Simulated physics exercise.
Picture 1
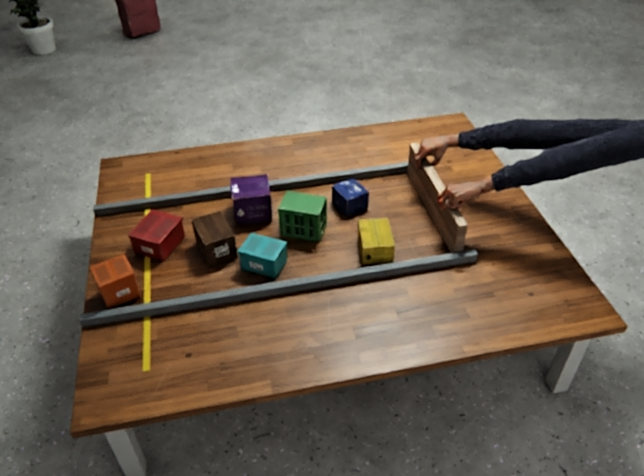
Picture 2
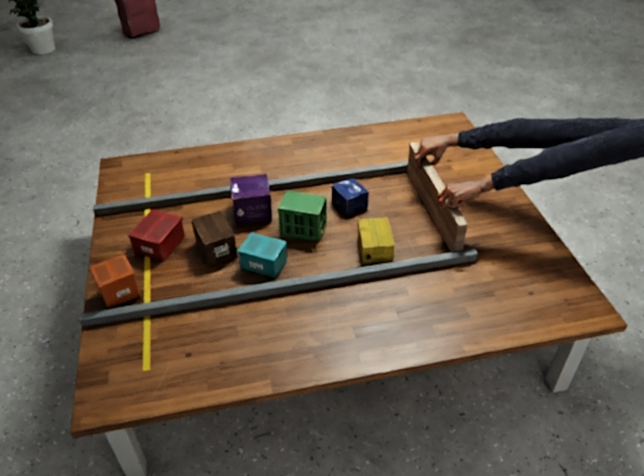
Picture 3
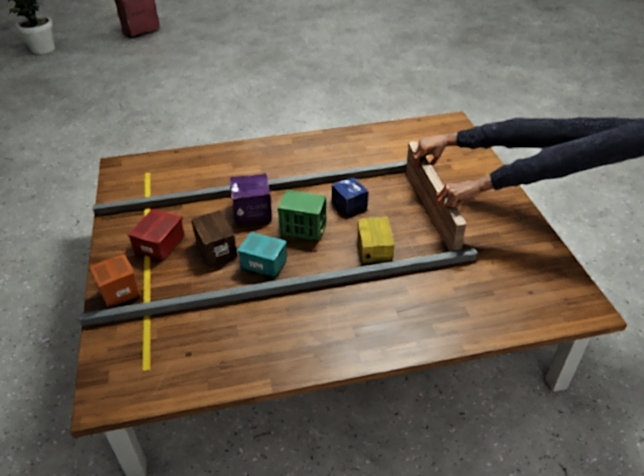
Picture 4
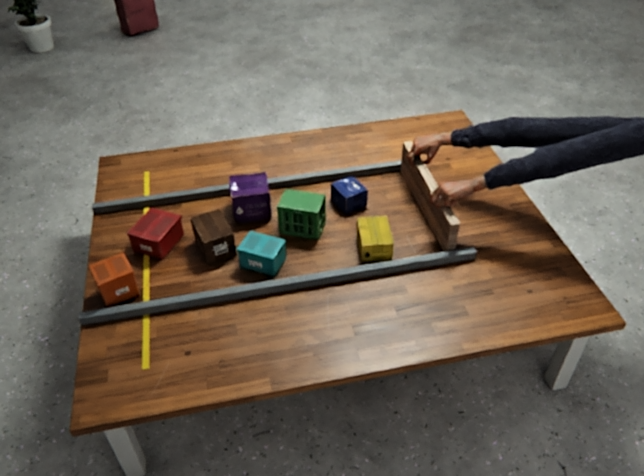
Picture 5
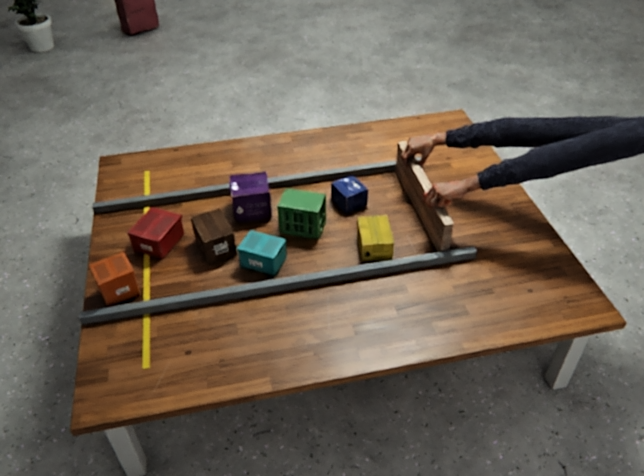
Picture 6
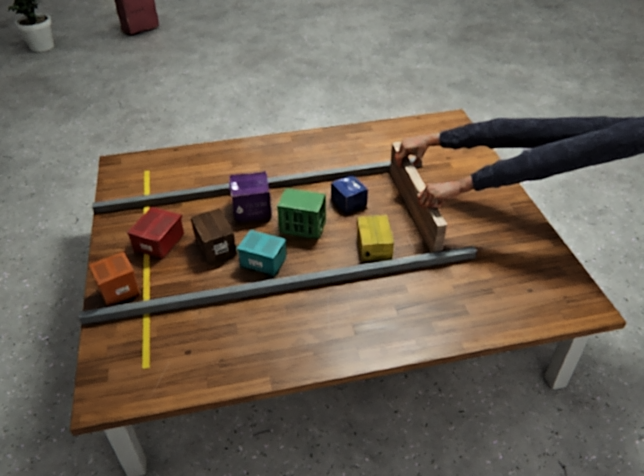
On a wooden table between two grey rails, eight coloured boxes sit near a yellow tape line, motionless, while two hands at the right hold a wooden plank and then slide it slightly left towards them without touching any.
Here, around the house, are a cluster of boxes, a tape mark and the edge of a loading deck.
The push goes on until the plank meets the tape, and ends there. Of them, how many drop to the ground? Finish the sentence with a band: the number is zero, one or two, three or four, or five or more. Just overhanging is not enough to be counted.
The number is three or four.
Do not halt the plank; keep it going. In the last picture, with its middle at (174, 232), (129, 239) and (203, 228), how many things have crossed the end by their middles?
Place by place: 1, 5 and 0.
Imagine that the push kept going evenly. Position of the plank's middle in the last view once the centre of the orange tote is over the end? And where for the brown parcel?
The middle is at (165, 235) when it's the orange tote, and at (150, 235) when it's the brown parcel.
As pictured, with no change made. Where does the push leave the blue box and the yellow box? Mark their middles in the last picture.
Same order as the question: First (131, 223), second (128, 280).
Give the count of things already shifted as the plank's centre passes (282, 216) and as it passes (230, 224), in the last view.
One spot: 6. Other spot: 7.
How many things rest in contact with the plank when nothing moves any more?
Contact count: 3.
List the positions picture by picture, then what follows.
In the first frame, orange tote (116, 283); red tote (158, 236); brown parcel (215, 239); plank (434, 196); tape (147, 255).
In the second frame, red tote (158, 235); yellow box (376, 241).
In the third frame, brown parcel (214, 238); turquoise tote (263, 255).
In the fourth frame, orange tote (115, 281); green crate (302, 214).
In the fifth frame, red tote (157, 233); blue box (349, 194).
In the sixth frame, orange tote (116, 280); red tote (157, 233); brown parcel (214, 236); plank (415, 196); tape (146, 252).
Soon after, none off yet; orange tote at rest near (116, 280); red tote at rest near (157, 233); brown parcel at rest near (214, 236).
After that, none off yet; orange tote at rest near (116, 280); red tote at rest near (157, 233); brown parcel displaced a little near (195, 234).
And then, none off yet; orange tote moving near (113, 281); red tote displaced about its own width near (105, 241); brown parcel displaced well along near (137, 241).
In the end, the number that fall off is three or four; gone, brown parcel, red tote and orange tote.
